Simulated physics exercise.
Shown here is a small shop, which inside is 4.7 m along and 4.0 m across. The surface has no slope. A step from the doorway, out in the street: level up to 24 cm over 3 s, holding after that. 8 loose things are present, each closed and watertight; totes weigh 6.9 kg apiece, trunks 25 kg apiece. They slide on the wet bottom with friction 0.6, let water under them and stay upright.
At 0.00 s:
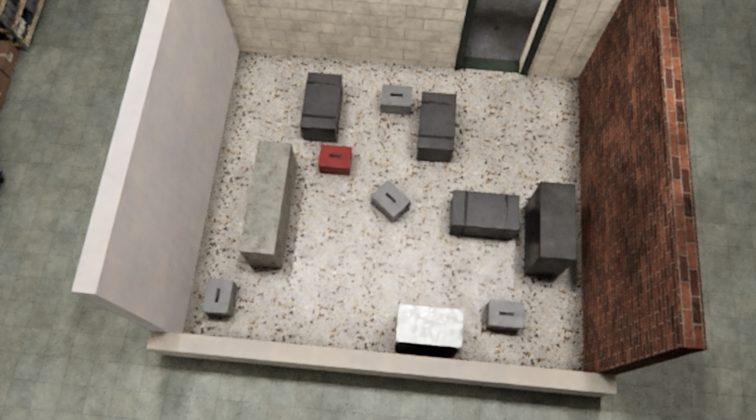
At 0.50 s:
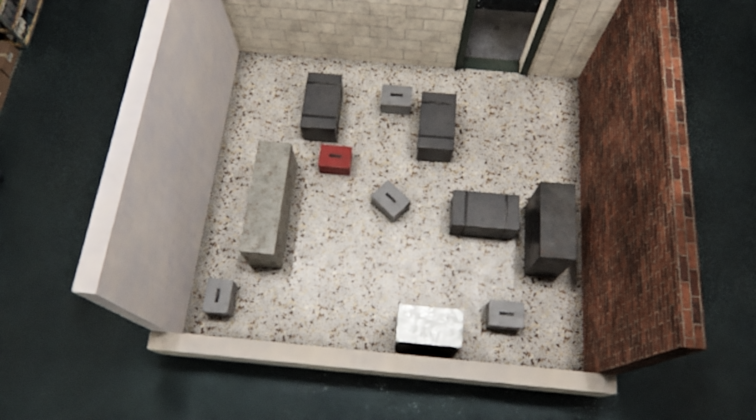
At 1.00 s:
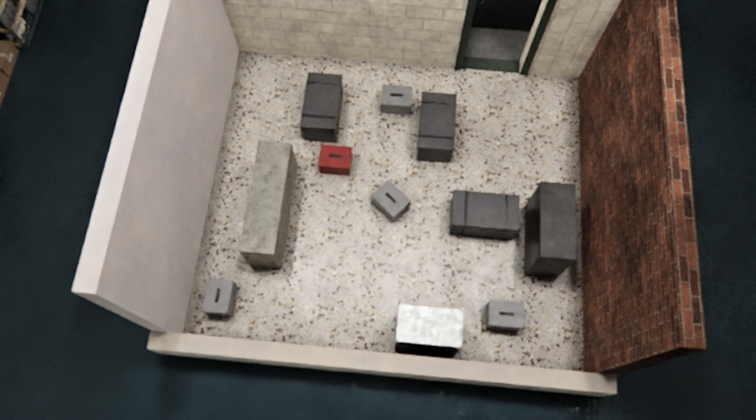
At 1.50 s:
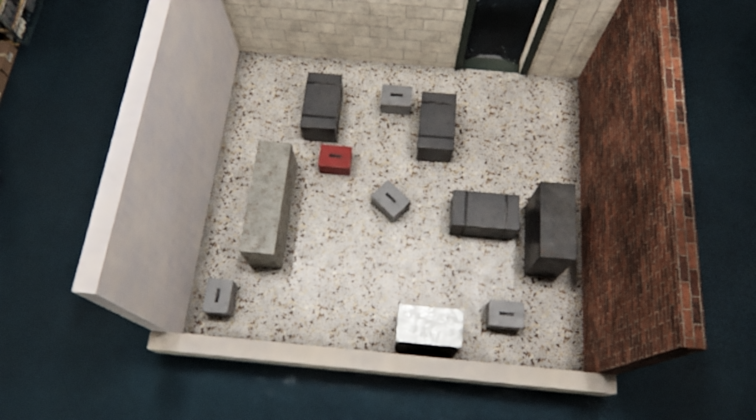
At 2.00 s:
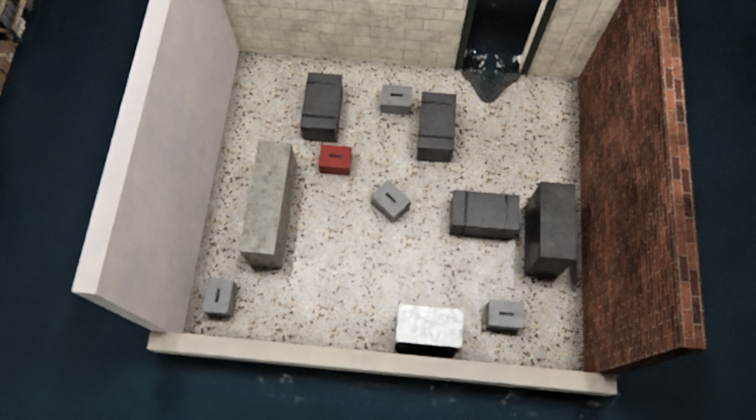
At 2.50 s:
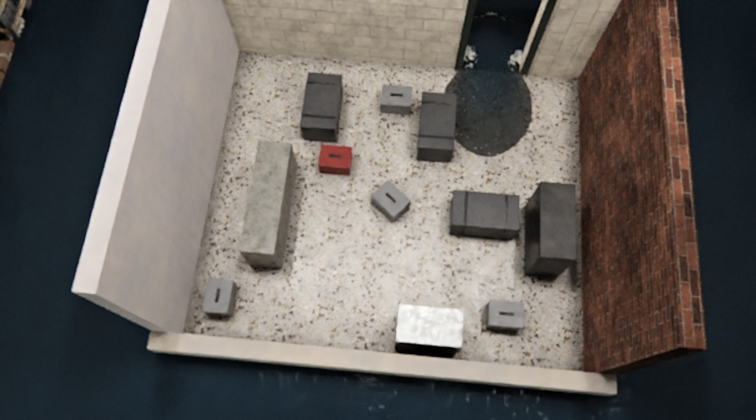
Small roofless shop standing as dark water covers the ground outside, then spreads through the doorway, the boxes inside staying still.
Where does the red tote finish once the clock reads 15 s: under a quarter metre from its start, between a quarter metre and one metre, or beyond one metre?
It finishes between the two marks.
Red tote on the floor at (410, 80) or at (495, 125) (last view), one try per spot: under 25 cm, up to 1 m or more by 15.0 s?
Try one - it is pushed slightly; try two - it is swept a long way.
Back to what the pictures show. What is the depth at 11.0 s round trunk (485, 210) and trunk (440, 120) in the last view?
9 and 5 cm.
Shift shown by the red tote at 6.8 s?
By then it has shifted roughly 0 cm.
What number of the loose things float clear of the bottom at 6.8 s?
The count is 0.
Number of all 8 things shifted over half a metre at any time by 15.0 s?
Tally: 5.
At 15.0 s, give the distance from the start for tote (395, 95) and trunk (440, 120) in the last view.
Shifts: 30 cm / 60 cm.
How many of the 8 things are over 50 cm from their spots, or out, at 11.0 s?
2.
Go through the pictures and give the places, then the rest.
The first picture shows the red tote at (335, 156) rests on the ground; 0.0 m2 under water; 0 of 8 have shifted.
The second picture shows the red tote at (335, 156) rests on the ground; 0.0 m2 under water; 0 of 8 have shifted.
The third picture shows the red tote at (335, 156), on the bottom; 0.0 m2 under water; 0 of 8 have shifted.
The fourth picture shows the red tote at (335, 156) rests on the ground; water covers 0.0 m2; 0 of 8 have shifted.
The fifth picture shows the red tote at (335, 156) rests on the ground; water covers 0.2 m2; 0 of 8 have shifted.
The sixth picture shows the red tote at (335, 156), on the bottom; 1.1 m2 under water; 0 of 8 have shifted.
After 3.5 s the red tote is near (335, 156), 0.0 m from its start, aground; 0 afloat.
After 6.8 s the red tote is near (335, 156), 0.0 m from its start, aground; 0 afloat.
After 11.0 s the red tote is near (335, 156), 0.0 m from its start, aground; 2 afloat.
After 15.0 s the red tote is near (386, 166), 0.7 m from its start, afloat; 8 afloat.
